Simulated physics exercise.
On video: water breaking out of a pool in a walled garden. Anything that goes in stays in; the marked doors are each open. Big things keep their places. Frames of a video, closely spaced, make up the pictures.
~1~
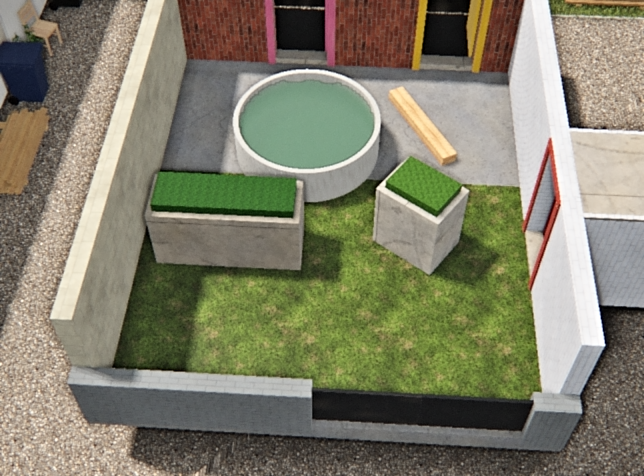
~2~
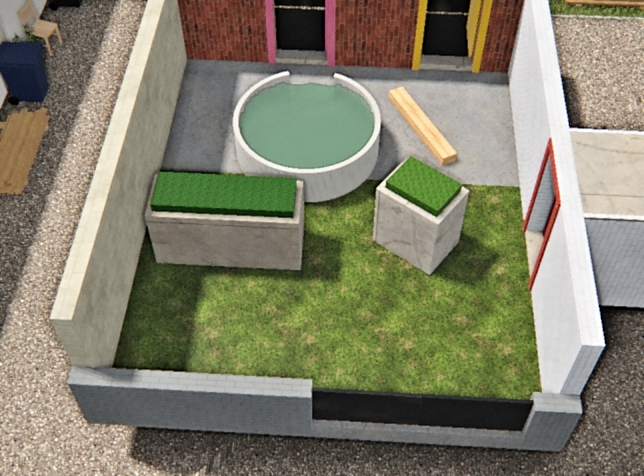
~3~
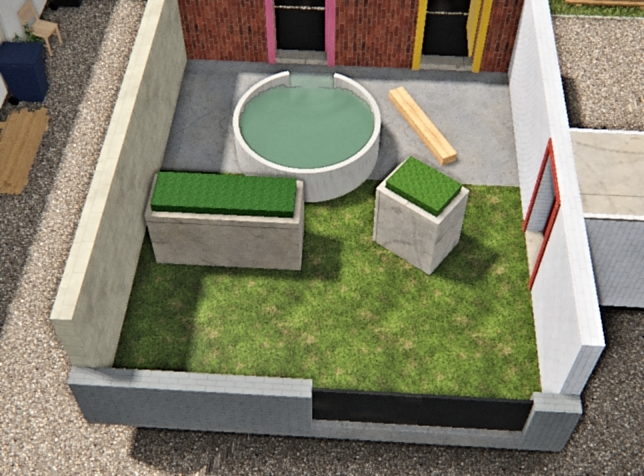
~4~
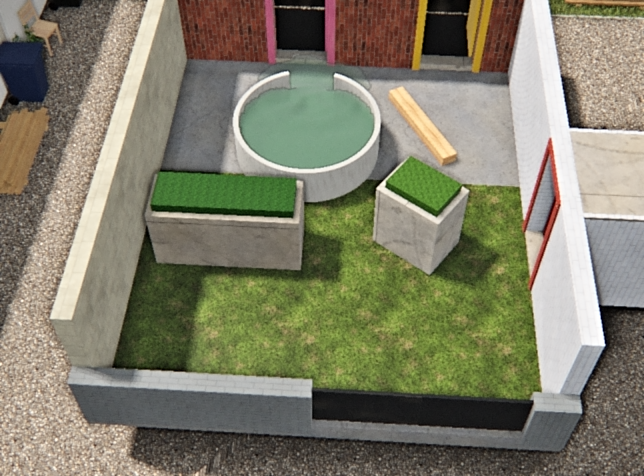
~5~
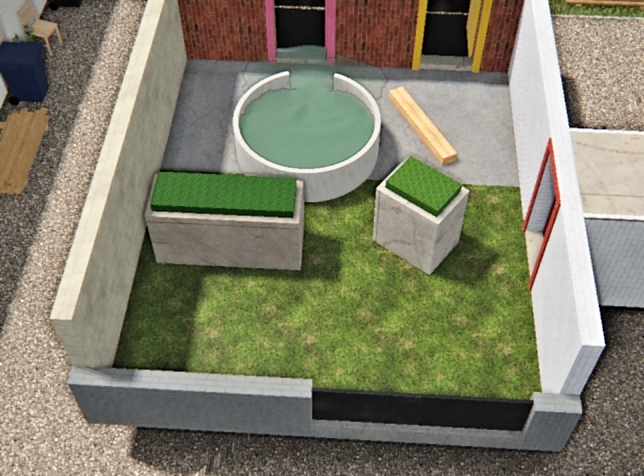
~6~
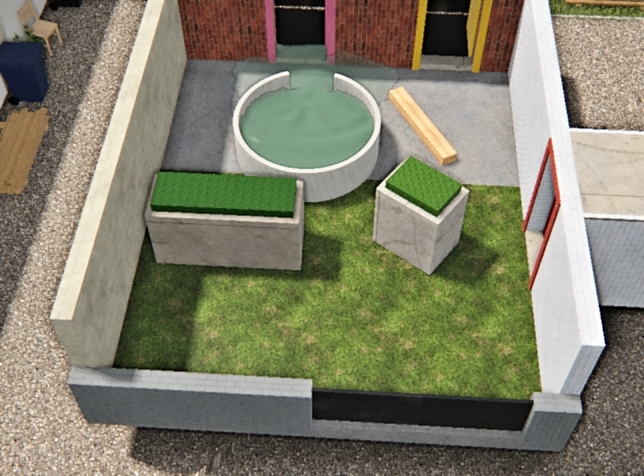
The clip opens on a walled garden with still green water in a round white pool, beside grass-topped blocks and a wooden beam. A gap appears in the pool's far rim, and water slips out through it, spreading thinly across the grey paving toward the brick wall.
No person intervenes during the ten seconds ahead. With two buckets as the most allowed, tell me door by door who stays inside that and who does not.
At the end, yellow door: Two buckets at most; pink door: Over two buckets; red door: Two buckets at most.
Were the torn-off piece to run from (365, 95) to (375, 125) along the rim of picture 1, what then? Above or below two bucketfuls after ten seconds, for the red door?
Log - red door: Above threshold.
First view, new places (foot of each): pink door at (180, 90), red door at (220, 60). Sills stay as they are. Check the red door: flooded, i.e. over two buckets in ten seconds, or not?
Outcome: Red door rises above.
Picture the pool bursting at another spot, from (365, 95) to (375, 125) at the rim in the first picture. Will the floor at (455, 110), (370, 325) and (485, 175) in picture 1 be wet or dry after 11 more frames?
First soaked, second unwetted, third soaked.
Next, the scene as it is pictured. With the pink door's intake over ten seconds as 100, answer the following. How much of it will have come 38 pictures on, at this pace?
It would be roughly 95 percent of the ten-second total.
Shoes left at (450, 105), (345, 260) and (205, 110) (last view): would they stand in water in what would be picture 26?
First spot inundated, second not wet, third inundated.
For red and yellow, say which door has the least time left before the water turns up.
My pick is the yellow-painted one.
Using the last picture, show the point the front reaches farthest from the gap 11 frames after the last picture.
Somewhere around (500, 72).
A moment on, water covers 15 % of the floor; the yellow door wet at the sill, nothing in, the pink door far over two buckets in, the red door not reached.
Next, water covers 20 % of the floor; the yellow door wet at the sill, nothing in, the pink door far over two buckets in, the red door not reached.
Then, water covers 35 % of the floor; the yellow door wet at the sill, nothing in, the pink door far over two buckets in, the red door not reached.
Later, water covers 55 % of the floor; the yellow door wet at the sill, nothing in, the pink door far over two buckets in, the red door wet at the sill, nothing in.
In the end, water covers 80 % of the floor; the yellow door wet at the sill, nothing in, the pink door far over two buckets in, the red door wet at the sill, nothing in.
